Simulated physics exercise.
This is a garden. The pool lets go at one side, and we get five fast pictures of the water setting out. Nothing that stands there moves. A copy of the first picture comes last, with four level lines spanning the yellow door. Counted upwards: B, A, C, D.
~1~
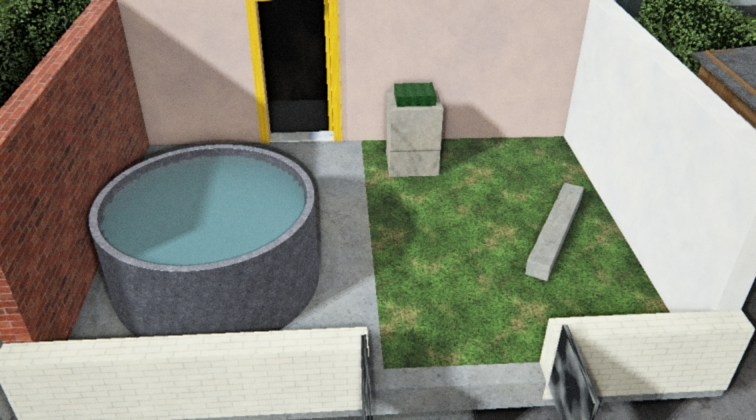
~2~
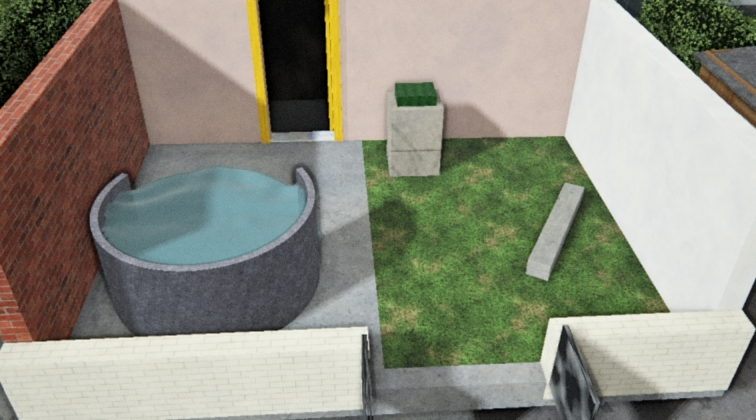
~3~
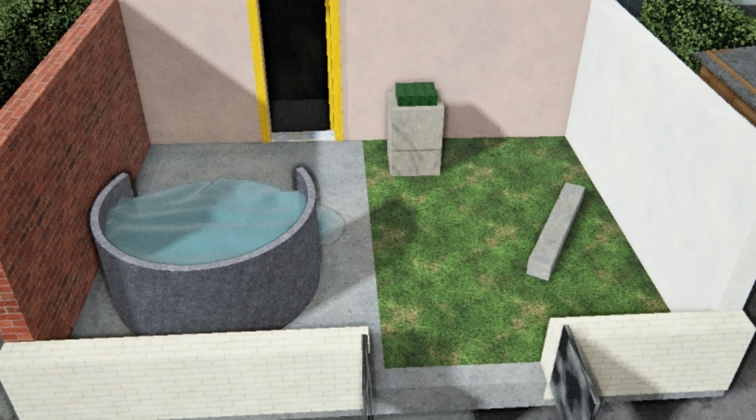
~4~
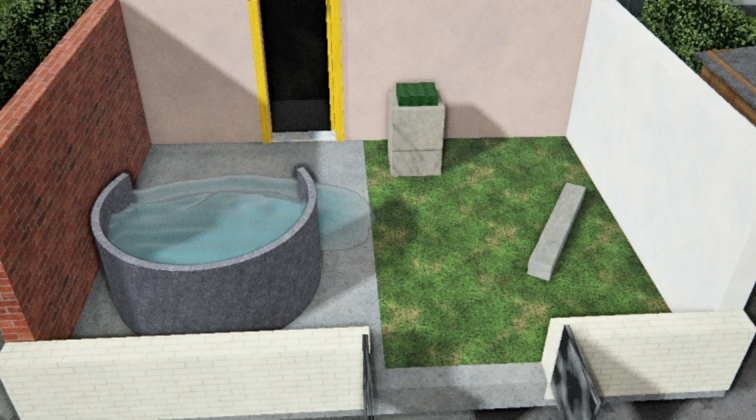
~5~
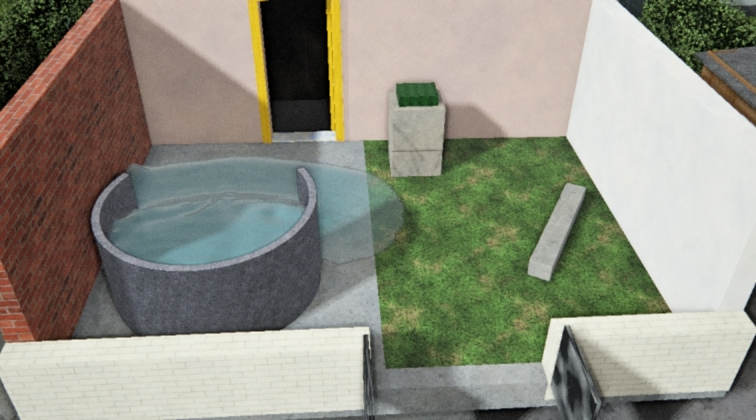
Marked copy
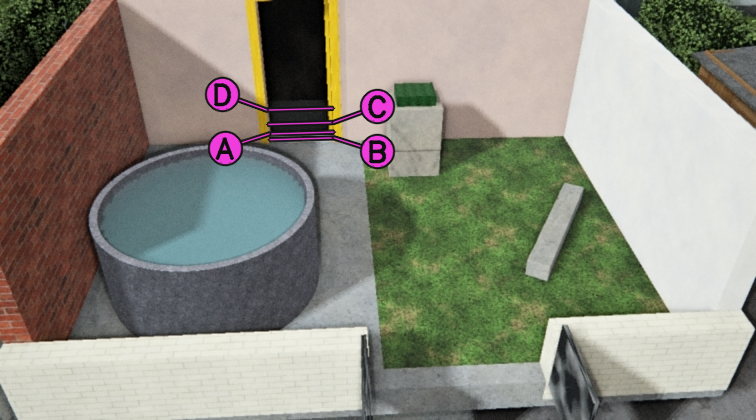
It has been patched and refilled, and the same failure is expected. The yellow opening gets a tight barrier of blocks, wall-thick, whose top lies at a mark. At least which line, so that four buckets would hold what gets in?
The answer is height D.
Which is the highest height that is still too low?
The answer is C.
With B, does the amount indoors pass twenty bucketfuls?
Yes.
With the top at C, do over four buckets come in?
Yes.
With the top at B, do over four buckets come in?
Yes, it does.
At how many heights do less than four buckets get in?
One of them.
On the marked copy, A at (301, 133); B at (301, 138); C at (300, 123); D at (299, 109); from the bottom up B, A, C, D.
With A, dozens of bucketfuls pour in.
With B, dozens of bucketfuls pour in.
With C, about 10 bucketfuls get in.
With D, a splash gets over, under a bucket.
